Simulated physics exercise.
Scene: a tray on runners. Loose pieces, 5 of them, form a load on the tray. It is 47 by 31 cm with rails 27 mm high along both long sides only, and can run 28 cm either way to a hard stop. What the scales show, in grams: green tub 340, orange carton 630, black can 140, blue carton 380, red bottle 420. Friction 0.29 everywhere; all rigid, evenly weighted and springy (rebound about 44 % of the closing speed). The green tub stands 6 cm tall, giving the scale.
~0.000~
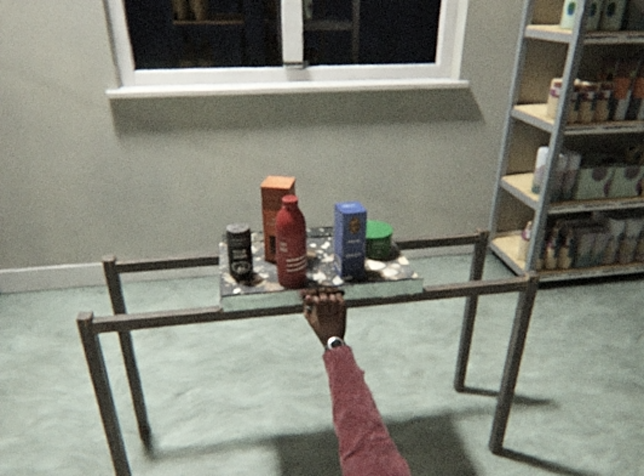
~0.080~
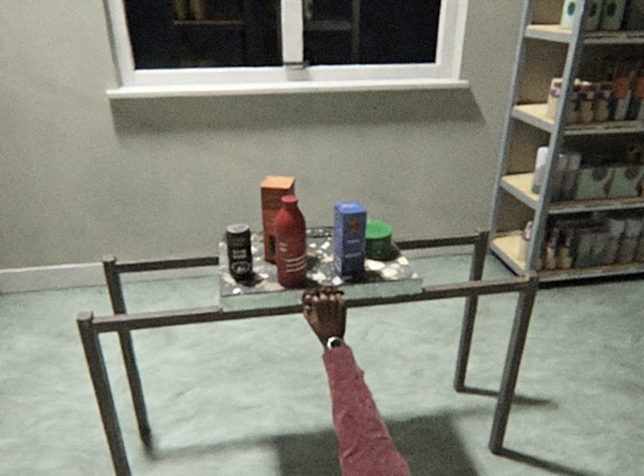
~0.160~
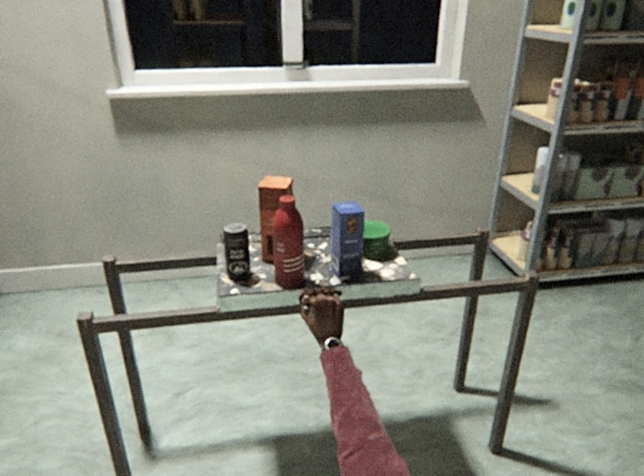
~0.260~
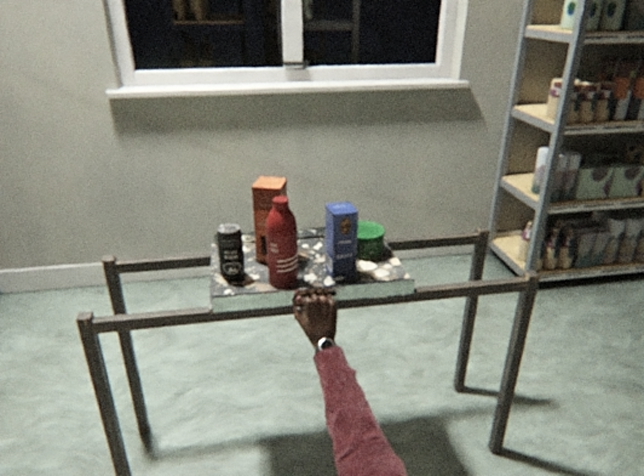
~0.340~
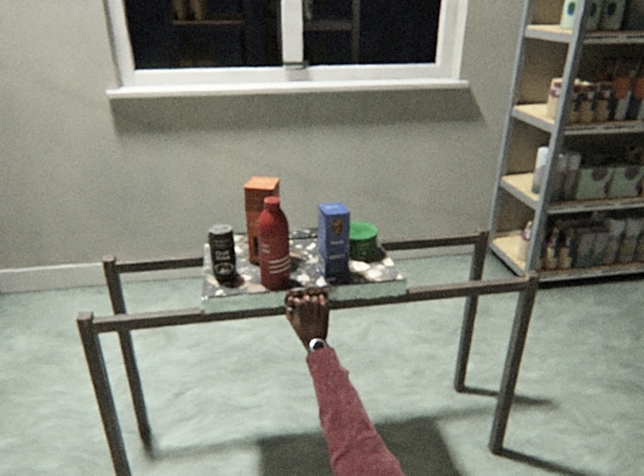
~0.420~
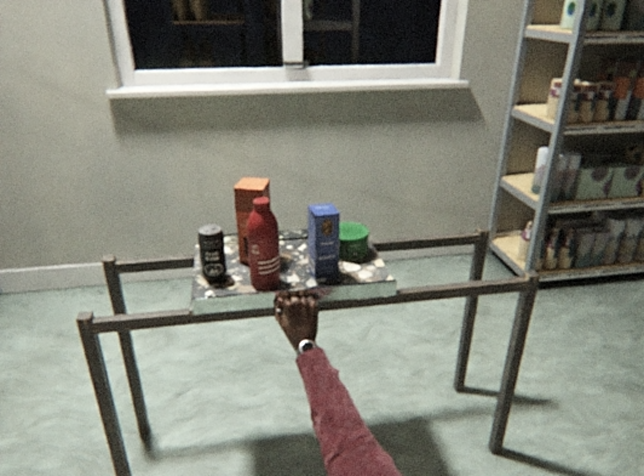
In a dim room with pale green walls and floor, a window and a stocked shelf unit at right, a fixed, slightly raised view faces a metal frame. On its speckled tray stand a black can at left, an orange carton behind a red bottle, a blue carton and a green tub at right. A dark-sleeved-red arm's hand stays at the tray's front edge, still at first, then moves left with the tray and its load, a short way.
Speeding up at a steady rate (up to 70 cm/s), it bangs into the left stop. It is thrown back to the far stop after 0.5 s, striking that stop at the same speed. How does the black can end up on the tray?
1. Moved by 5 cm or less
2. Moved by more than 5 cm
Answer: 2.
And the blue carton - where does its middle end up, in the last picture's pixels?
It finishes around (458, 233).
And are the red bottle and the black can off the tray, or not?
Red bottle: In bounds; black can: Out of bounds.
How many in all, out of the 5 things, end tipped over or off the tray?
The number is 1.
After 1.32 s, tray has slid 28 cm left; black can now off the tray; blue carton moved 8 cm; orange carton moved 8 cm.
After 2.32 s, tray has slid 7 cm left; blue carton moved 8 cm; orange carton moved 8 cm; red bottle moved 8 cm.
In the end (3.5 s), off the tray, black can; the other 4 under 5 cm from the start.
